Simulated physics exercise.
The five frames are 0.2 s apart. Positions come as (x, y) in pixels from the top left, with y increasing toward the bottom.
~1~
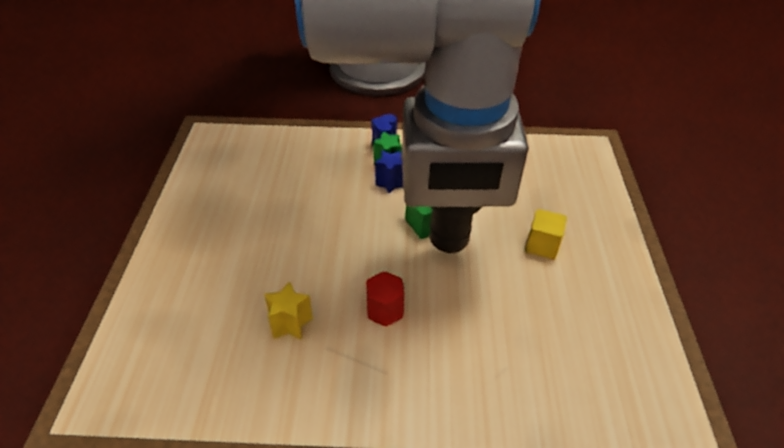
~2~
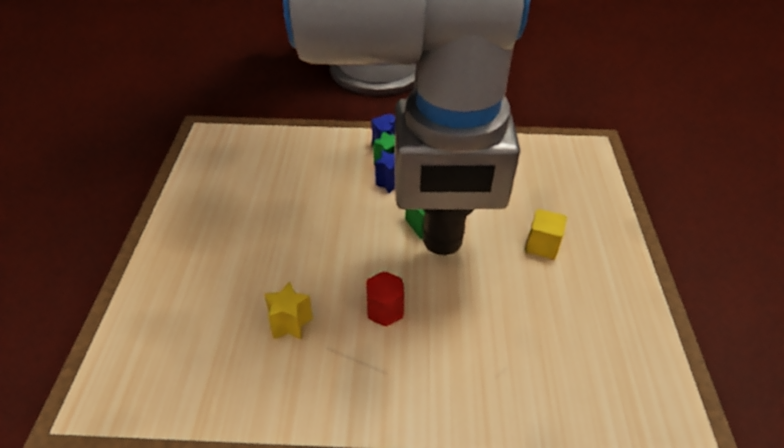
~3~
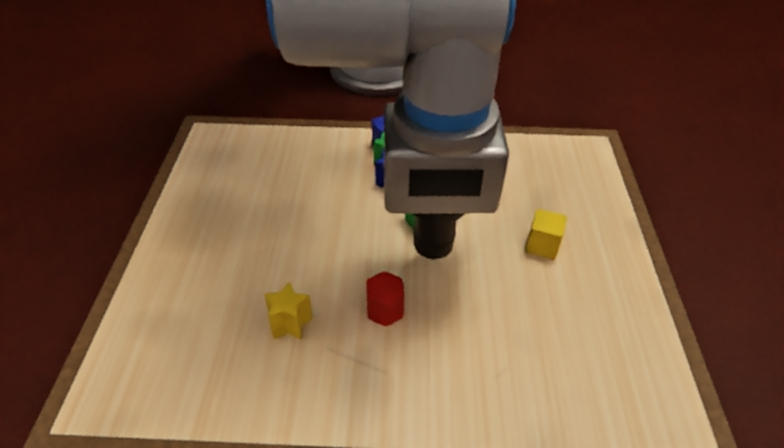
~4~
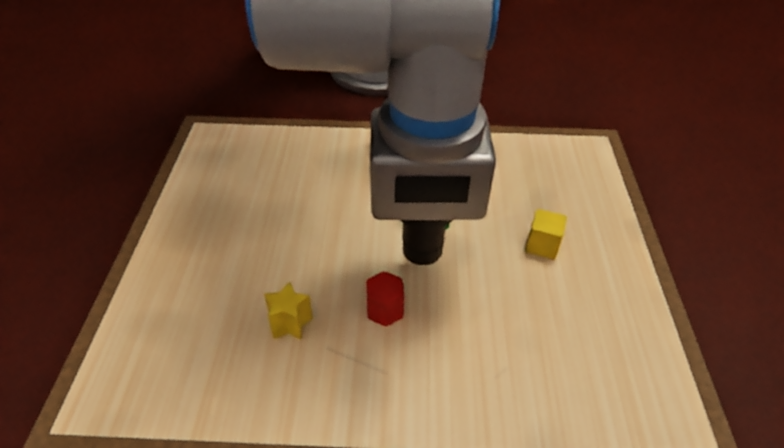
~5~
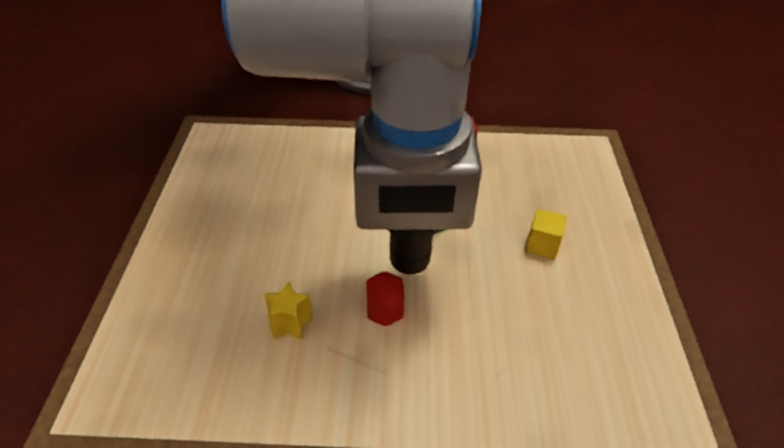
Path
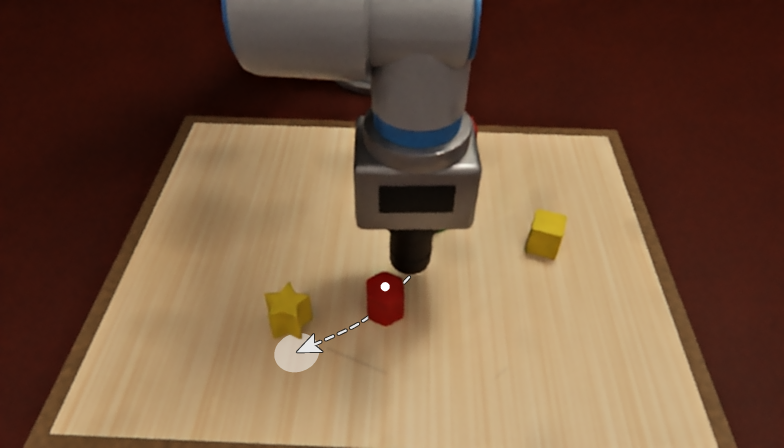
A pale wooden board with a dark rim lies on a deep red surface, seen from above at an angle by a still camera. A yellow star and a red hexagonal block sit toward the front, a yellow block to the right, and blue and green blocks behind. A grey-and-white robot arm with a dark tip glides slowly left and slightly forward, covering the blue and green blocks.
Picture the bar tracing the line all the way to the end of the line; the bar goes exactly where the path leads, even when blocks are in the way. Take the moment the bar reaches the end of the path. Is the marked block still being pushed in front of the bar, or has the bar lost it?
As far as I can tell, the marked block has dropped away to the side or behind.
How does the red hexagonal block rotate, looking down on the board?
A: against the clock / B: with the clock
Correct choice: A.
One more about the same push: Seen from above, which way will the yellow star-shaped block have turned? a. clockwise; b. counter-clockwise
Choice a: Clockwise.
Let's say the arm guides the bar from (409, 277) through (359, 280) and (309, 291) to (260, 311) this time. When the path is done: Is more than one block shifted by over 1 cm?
My answer is no.
The drawn path runs from (409, 277) over (381, 307) and (343, 332) to (297, 352); the dot is on the red hexagonal block.
The first path, step by step. One third of the way, bar at (381, 290); red hexagonal block at (361, 314).
Two thirds of the way, bar at (340, 315); red hexagonal block at (331, 346), turned 25° anticlockwise.
At the end, bar at (293, 336); yellow star-shaped block at (275, 302), turned 35° clockwise; red hexagonal block at (321, 359), turned 55° anticlockwise; green square not moved.
